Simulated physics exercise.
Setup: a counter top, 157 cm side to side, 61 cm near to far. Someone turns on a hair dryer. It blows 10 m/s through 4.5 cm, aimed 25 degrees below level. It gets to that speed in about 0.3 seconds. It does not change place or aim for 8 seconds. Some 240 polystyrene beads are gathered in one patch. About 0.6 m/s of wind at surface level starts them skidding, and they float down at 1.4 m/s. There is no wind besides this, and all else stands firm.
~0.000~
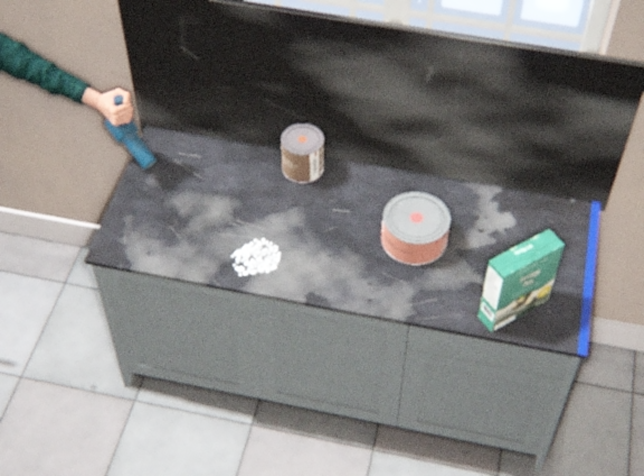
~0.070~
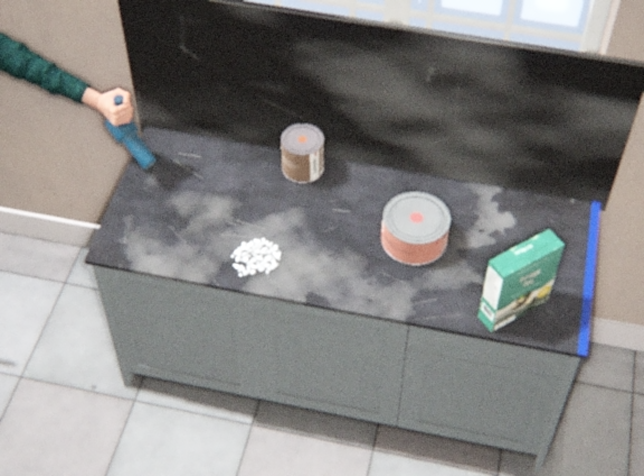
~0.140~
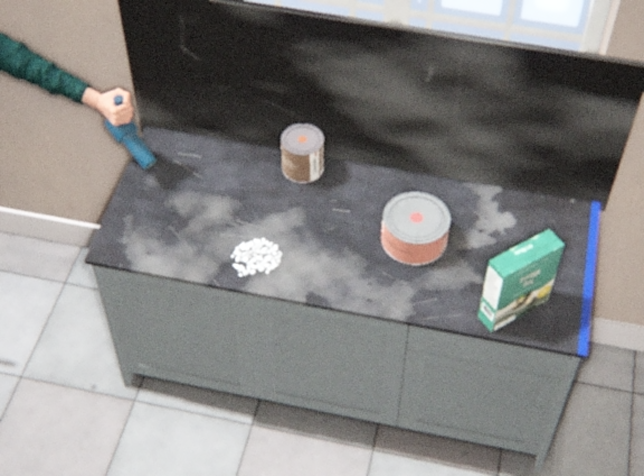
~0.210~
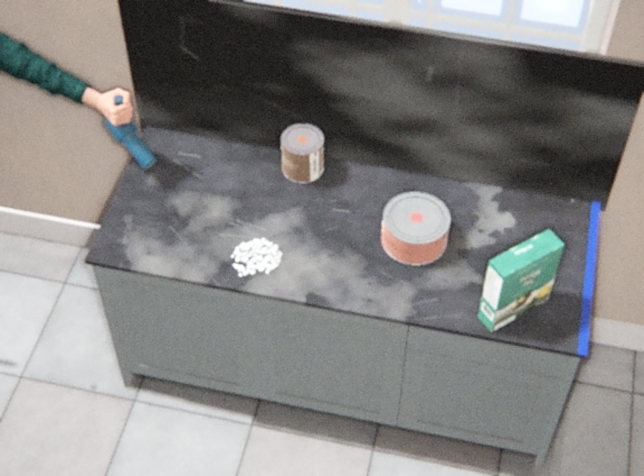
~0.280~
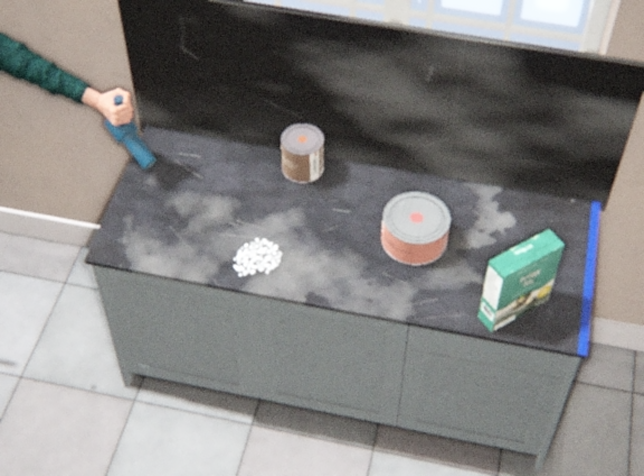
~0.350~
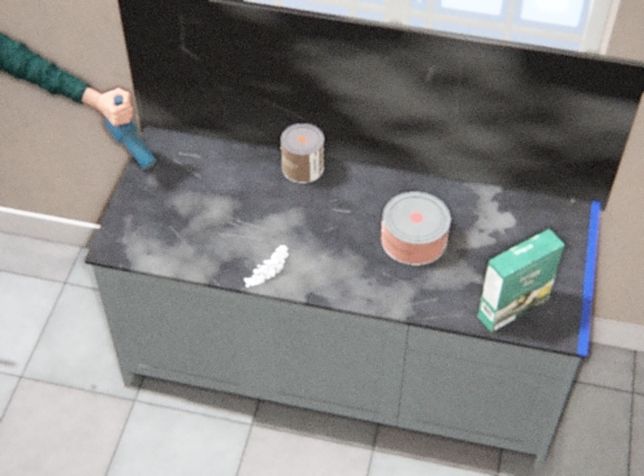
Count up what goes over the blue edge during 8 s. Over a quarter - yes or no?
Over a quarter: No.
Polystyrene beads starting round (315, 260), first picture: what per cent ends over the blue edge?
That comes to some 1 in a hundred.
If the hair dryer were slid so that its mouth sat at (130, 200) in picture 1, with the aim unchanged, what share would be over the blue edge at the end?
About 4 %.
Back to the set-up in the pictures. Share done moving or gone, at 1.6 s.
The share is about 90 %.
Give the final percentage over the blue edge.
Roughly 0 percent, I'd say.
After 1.6 s, 5 % are on the move or not yet settled, 0 % are over the blue edge.
After 2.6 s, 2 % are on the move or not yet settled, 0 % are over the blue edge.
After 4.4 s, 1 % are on the move or not yet settled, 0 % are over the blue edge.
After 8.0 s, at the end, 0 % are over the blue edge.
